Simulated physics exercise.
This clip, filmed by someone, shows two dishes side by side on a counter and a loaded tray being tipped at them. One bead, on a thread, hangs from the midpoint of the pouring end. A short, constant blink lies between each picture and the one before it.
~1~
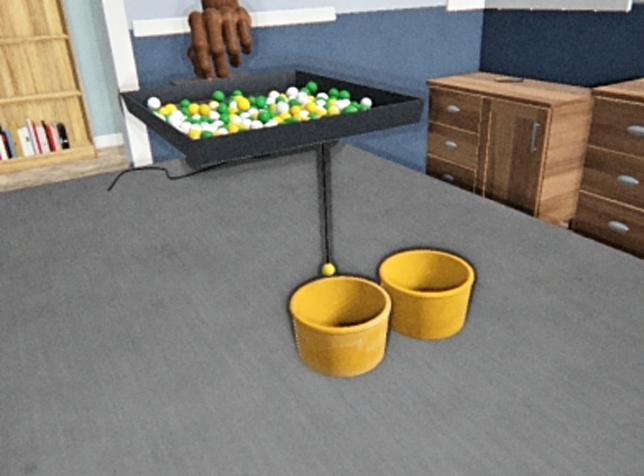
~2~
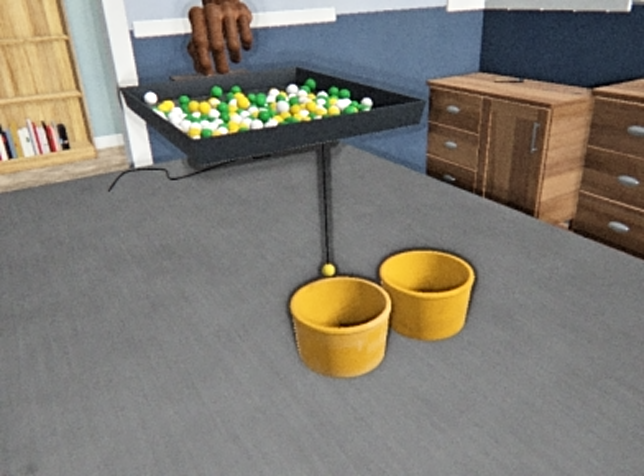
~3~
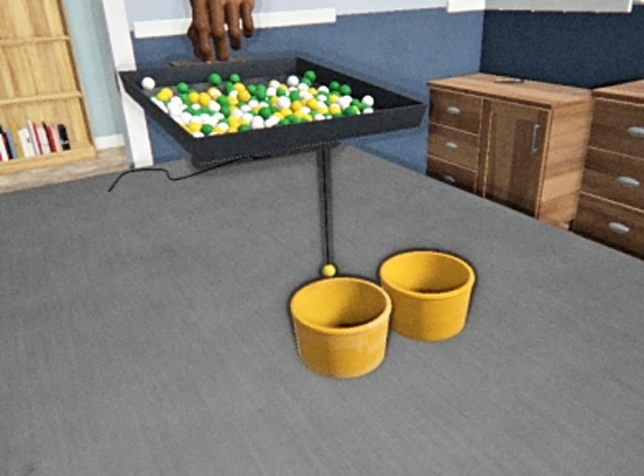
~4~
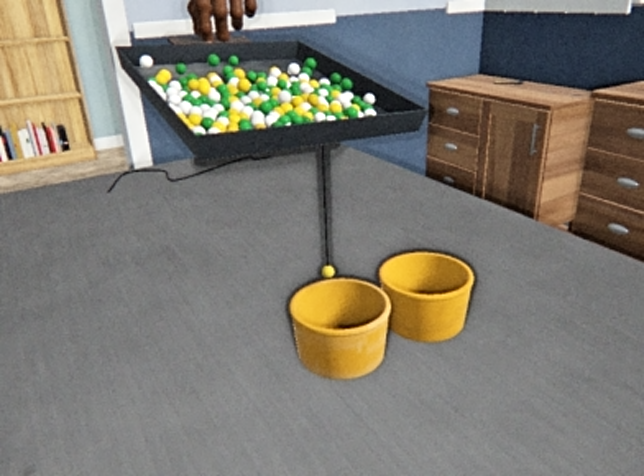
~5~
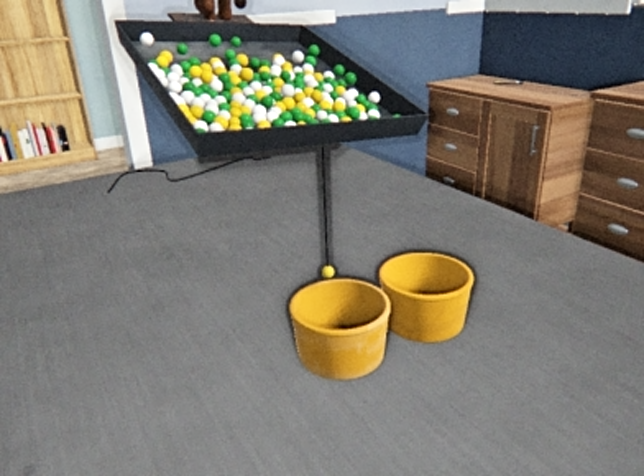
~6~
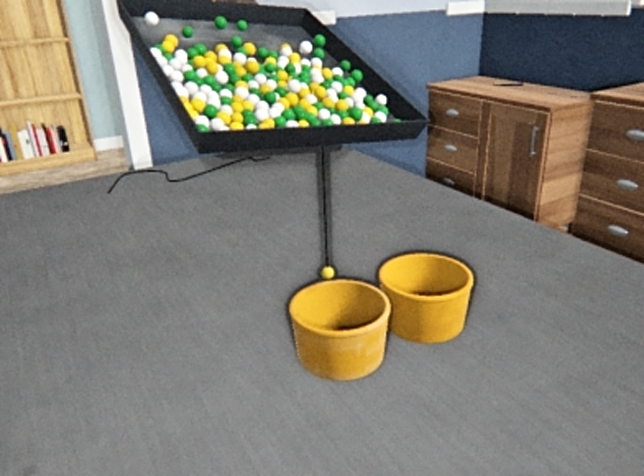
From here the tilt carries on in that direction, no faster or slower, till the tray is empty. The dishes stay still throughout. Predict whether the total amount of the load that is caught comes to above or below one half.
Well, most of it stays in the dishes by the end.
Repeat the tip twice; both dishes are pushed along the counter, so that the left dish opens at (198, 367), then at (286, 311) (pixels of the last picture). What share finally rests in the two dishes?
Roughly 10 per cent, and 20 per cent.
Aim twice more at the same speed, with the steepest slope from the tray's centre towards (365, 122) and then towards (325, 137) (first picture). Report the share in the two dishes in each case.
About 60 %, then 30 %.
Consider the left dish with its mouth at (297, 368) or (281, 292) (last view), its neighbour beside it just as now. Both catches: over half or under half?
Well, the minor share the first time and the minor share the second time.
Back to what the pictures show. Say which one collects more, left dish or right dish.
It's the right of the two that is fuller.
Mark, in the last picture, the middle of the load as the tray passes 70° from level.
Somewhere near pixel (352, 108).
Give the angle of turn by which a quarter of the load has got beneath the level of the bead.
Somewhere near 90°.
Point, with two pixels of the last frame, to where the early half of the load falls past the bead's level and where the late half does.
The first part passes (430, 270); everything after passes (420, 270).
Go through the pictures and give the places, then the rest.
In the first picture, corners of the pouring end at (196, 137) and (419, 99), level; middle of the load at (271, 118), round plastic beads; left dish at (367, 345); right dish at (455, 310); bead on its thread at (328, 270).
In the second picture, corners of the pouring end at (197, 137) and (420, 100), level; middle of the load at (271, 117).
In the third picture, corners of the pouring end at (198, 136) and (421, 104), tipped barely, lowest at the right corner; middle of the load at (272, 112).
In the fourth picture, corners of the pouring end at (199, 133) and (422, 109), tipped a little, lowest at the right corner; middle of the load at (264, 101), a stray few on the move.
In the fifth picture, corners of the pouring end at (201, 130) and (423, 113), tipped clearly, lowest at the right corner; middle of the load at (266, 93), a stray few on the move.
In the sixth picture, corners of the pouring end at (203, 129) and (424, 118), tipped clearly, lowest at the right corner; middle of the load at (280, 93), about half on the move; left dish at (367, 348); right dish at (454, 313).
Soon after the last picture, tray tipped steeply; most on the tray; a stray few in the right dish; a stray few outside both; a small part in the air.
A little later, tray tipped past a quarter turn; a stray few on the tray; a small part in the left dish; about a third in the right dish; about a third outside both; a small part in the air.
Later still, tray tipped past a quarter turn; a small part in the left dish; about half in the right dish; about a third outside both.
By the end, tray tipped past a quarter turn; a small part in the left dish; about half in the right dish; about a third outside both.
